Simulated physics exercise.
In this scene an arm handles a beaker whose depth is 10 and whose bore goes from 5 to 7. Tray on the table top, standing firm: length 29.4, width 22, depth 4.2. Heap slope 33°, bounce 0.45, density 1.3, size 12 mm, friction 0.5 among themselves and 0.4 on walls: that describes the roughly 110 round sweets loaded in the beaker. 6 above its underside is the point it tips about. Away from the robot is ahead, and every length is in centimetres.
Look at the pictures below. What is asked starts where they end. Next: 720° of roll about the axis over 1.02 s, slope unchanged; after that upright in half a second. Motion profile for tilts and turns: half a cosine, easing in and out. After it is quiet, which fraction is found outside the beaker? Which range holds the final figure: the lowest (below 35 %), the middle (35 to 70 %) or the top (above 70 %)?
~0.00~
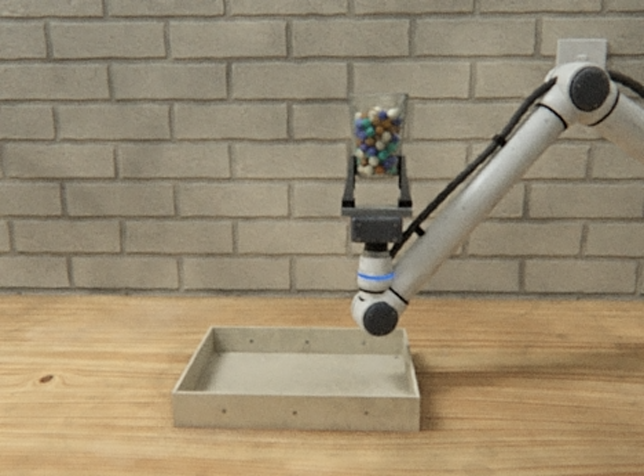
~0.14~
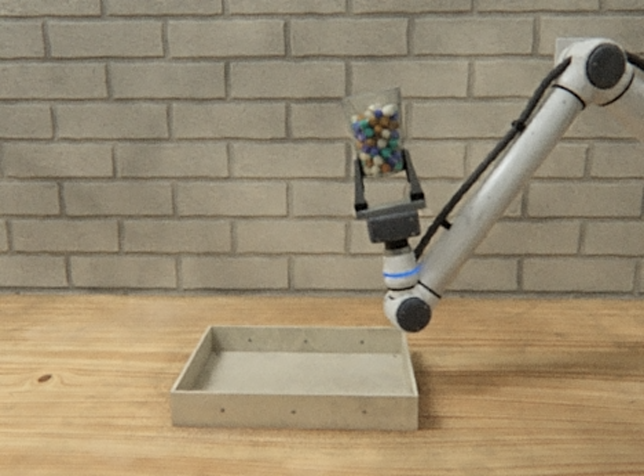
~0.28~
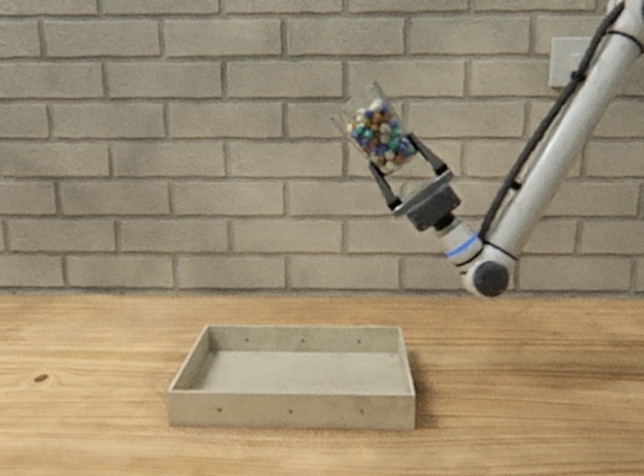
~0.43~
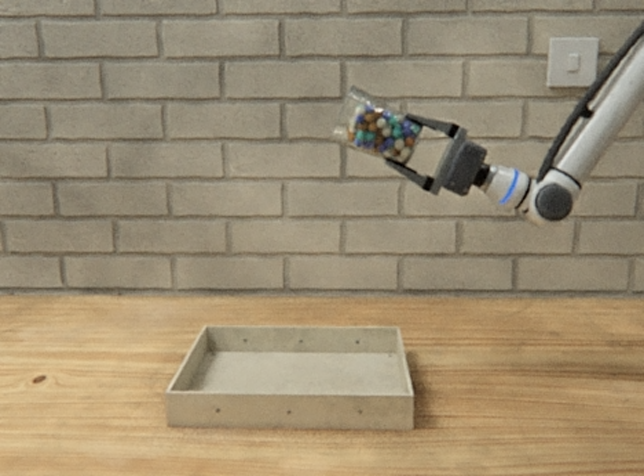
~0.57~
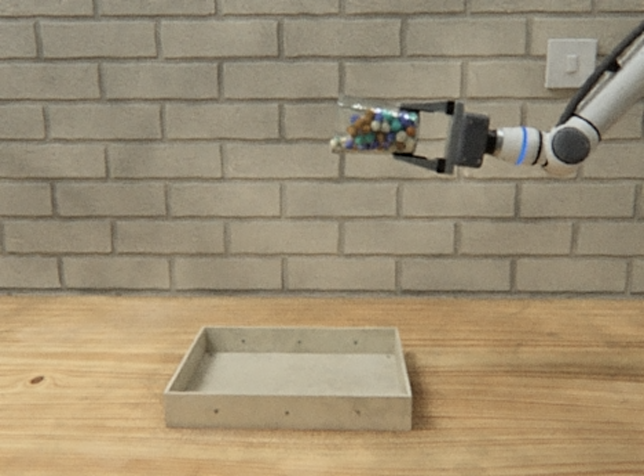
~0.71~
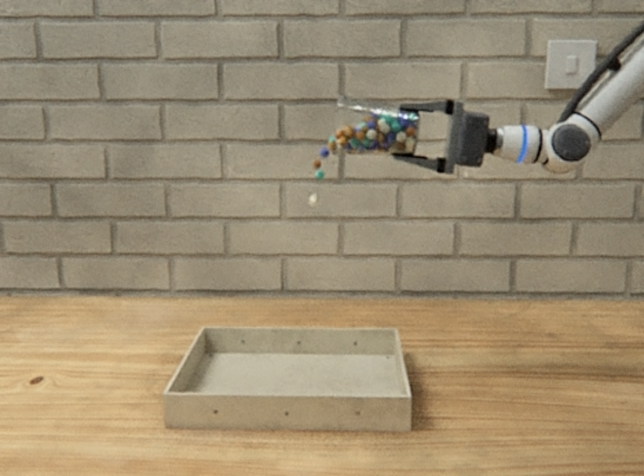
It sits in the middle range, 35 to 70 %.
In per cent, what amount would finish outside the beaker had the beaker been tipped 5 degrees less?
30 %.
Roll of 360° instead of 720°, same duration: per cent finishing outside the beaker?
Roughly 40 %.
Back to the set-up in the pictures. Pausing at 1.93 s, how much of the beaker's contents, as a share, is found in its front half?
That comes to around 65 per cent.
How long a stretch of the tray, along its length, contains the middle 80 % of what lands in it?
That stretch is roughly 20 cm long.
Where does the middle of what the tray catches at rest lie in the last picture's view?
Roughly at pixel (243, 387).
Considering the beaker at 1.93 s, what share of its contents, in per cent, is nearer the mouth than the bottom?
I reckon roughly 40 per cent.
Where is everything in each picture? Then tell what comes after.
Beaker middle at (378, 136), upright; upper third of the load around (379, 123), from x 360 to 395, top at y 115; 109 in the beaker, in the first frame.
Beaker middle at (377, 135), tipped 11°; upper third of the load around (378, 122), from x 355 to 400, top at y 110, in the second frame.
Beaker middle at (377, 133), tipped 37°; upper third of the load around (376, 120), from x 350 to 410, top at y 105, in the third frame.
Beaker middle at (378, 130), tipped 67°; upper third of the load around (376, 120), from x 355 to 415, top at y 110, in the fourth frame.
Beaker middle at (377, 129), tipped 83°; upper third of the load around (384, 122), from x 335 to 415, top at y 115, in the fifth frame.
Beaker middle at (377, 129), tipped 84°; upper third of the load around (387, 124), from x 315 to 410, top at y 115; 106 in the beaker, 3 in flight or on a rim, in the sixth frame.
By 1.32 s, tipped 84°, highest piece 38 above the table; 80 in the beaker, 18 in the tray, 11 in flight or on a rim.
By 1.93 s, tipped 56°, highest piece 36 above the table; 59 in the beaker, 50 in the tray.
By 2.43 s, upright, highest piece 36 above the table; 59 in the beaker, 50 in the tray.
By 3.13 s, upright, highest piece 36 above the table; 59 in the beaker, 50 in the tray.
Final count, 59 in the beaker, 50 in the tray. That is 46 % outside the beaker.
